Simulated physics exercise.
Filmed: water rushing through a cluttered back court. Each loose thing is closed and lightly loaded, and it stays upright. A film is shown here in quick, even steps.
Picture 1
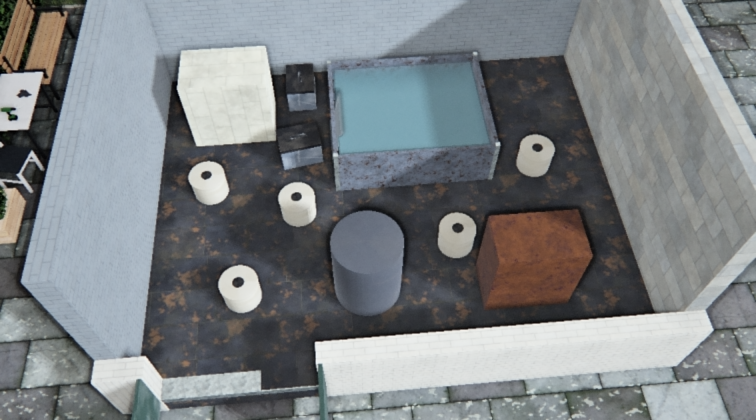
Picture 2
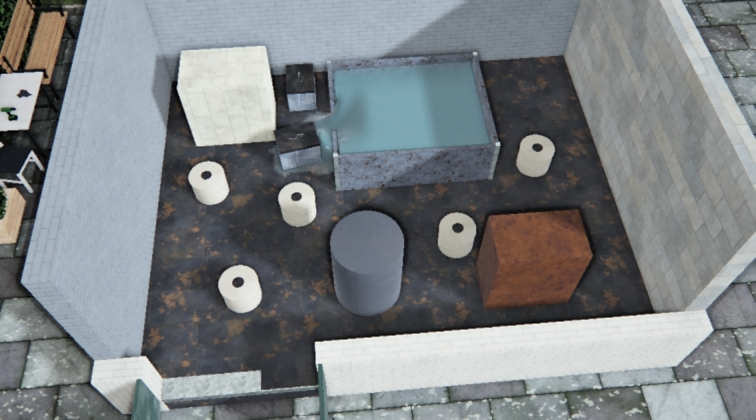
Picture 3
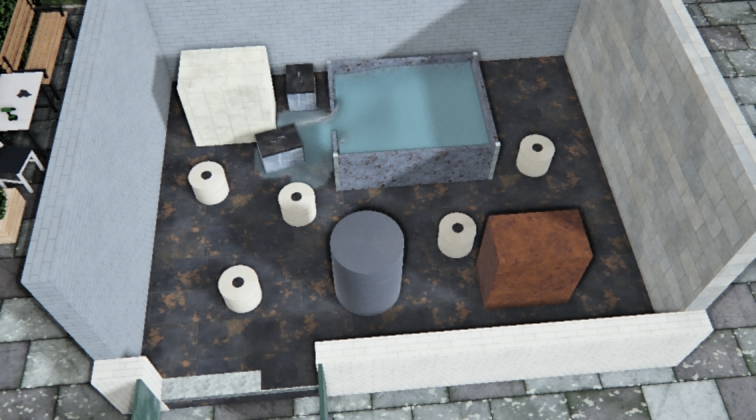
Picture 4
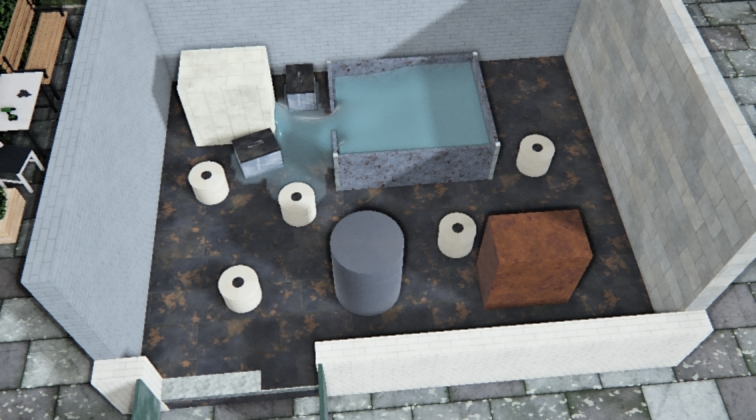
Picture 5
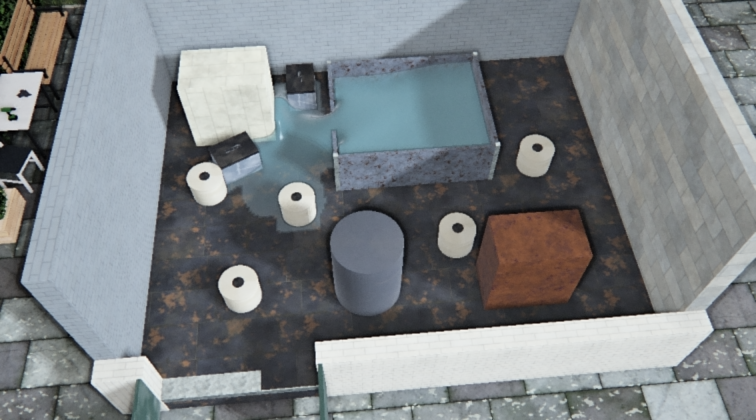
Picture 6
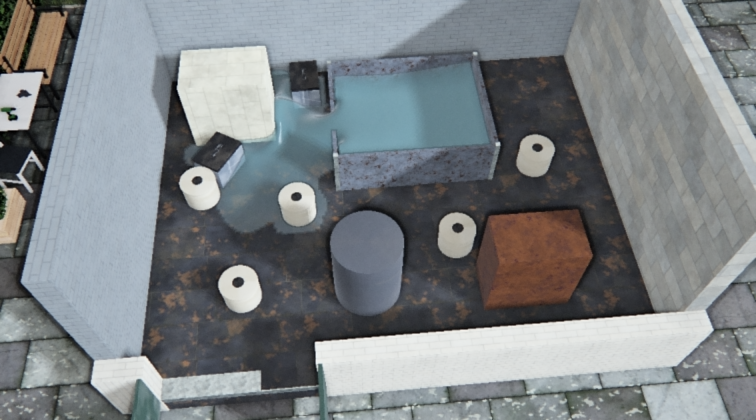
Water pours from the left side of a raised stone tank into a walled court, pushing the nearer dark chest leftward. As the pool spreads among pale cylindrical tubs, the chest slides and turns beside a large white block, then a neighbouring tub and the other dark chest shift slightly.
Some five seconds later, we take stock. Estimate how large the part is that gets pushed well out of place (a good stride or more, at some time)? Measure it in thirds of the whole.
So the part that moves far is between the one-third and two-thirds marks.
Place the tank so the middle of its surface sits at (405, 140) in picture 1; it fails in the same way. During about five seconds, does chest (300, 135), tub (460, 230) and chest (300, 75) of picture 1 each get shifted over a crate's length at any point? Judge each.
Object by object: Over the mark, below the mark, over the mark.
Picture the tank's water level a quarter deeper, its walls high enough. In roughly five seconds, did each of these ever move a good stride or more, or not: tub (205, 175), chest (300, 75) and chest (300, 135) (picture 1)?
In that order: That far or more, yes, shifted that much.
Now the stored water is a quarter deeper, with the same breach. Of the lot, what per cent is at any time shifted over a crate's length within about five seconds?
By my count, 40 %.
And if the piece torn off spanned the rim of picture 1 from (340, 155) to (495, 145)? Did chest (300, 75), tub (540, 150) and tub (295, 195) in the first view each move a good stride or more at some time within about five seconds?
As listed: Under that, moved that far, under that.
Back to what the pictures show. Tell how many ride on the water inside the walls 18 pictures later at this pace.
I make it 1.
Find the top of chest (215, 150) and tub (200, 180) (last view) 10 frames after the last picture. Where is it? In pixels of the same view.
Estimate: First at (163, 168), second at (167, 281), approximately.
A moment on, 1 of 7 are well off their spots; 0 afloat.
Next, 3 of 7 are well off their spots; 3 afloat.
Later, 3 of 7 are well off their spots; 1 afloat.
In the end, 3 of 7 are well off their spots, and 3 have been at some point; 1 afloat.
